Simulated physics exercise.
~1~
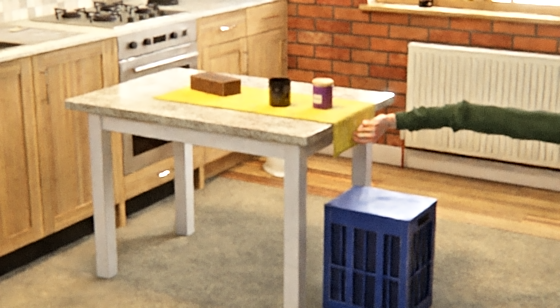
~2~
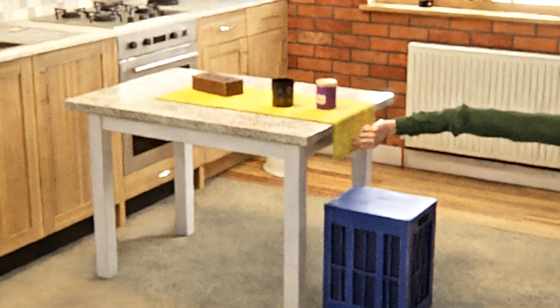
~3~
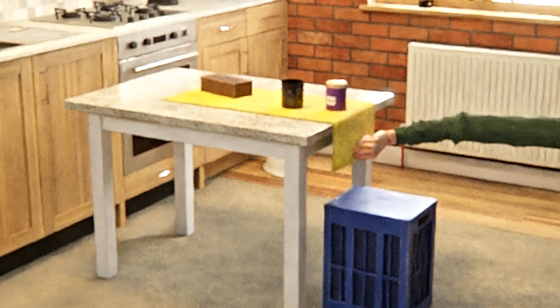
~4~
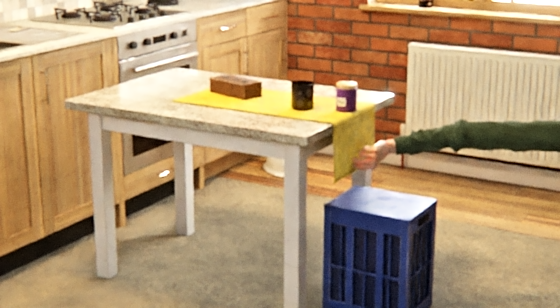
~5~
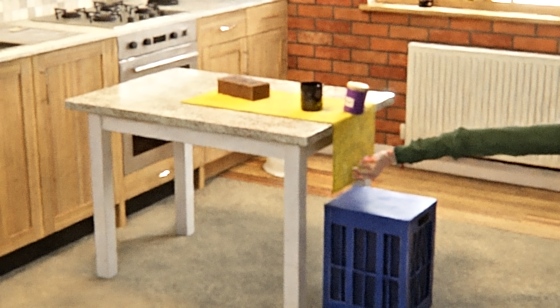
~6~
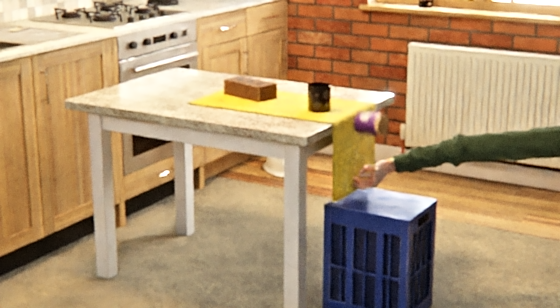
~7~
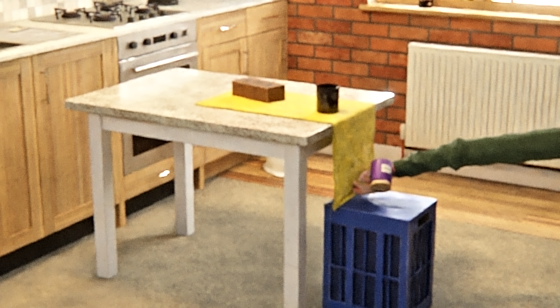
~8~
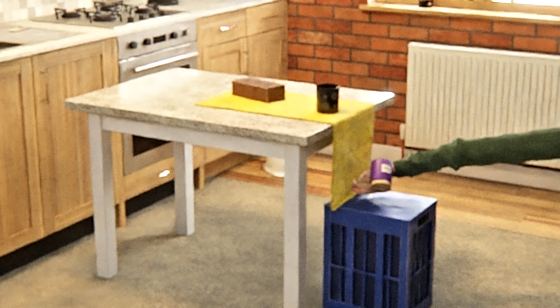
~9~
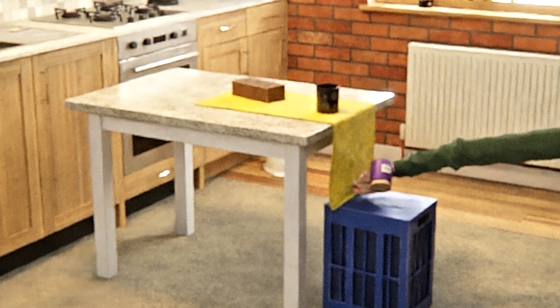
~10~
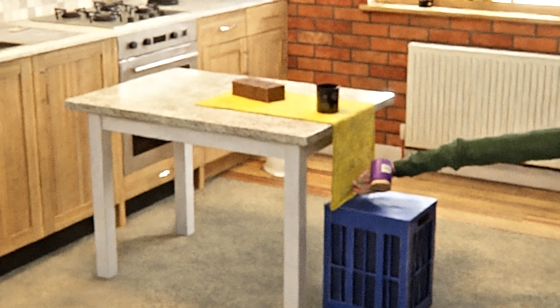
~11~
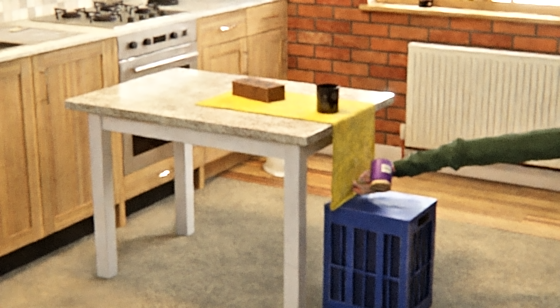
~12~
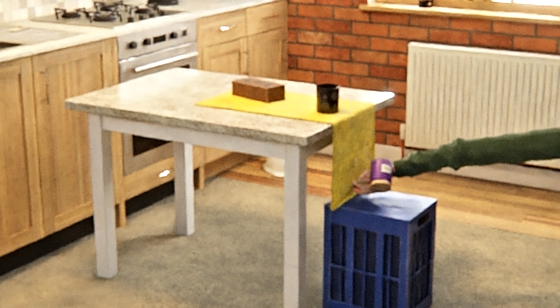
A yellow cloth lies across the right part of a pale-topped kitchen table, seen from a fixed view slightly above, with a brown brick, a black mug and a purple jar on it from left to right. A blue crate stands below the table's right end, near a brick wall and white radiator. A green-sleeved arm reaches in from the right and pulls the hanging end down, carrying all three things rightward. The jar tips over the edge and drops beside the hand above the crate. The cloth stops, with the jar upside down there and the mug and brick still on the table.
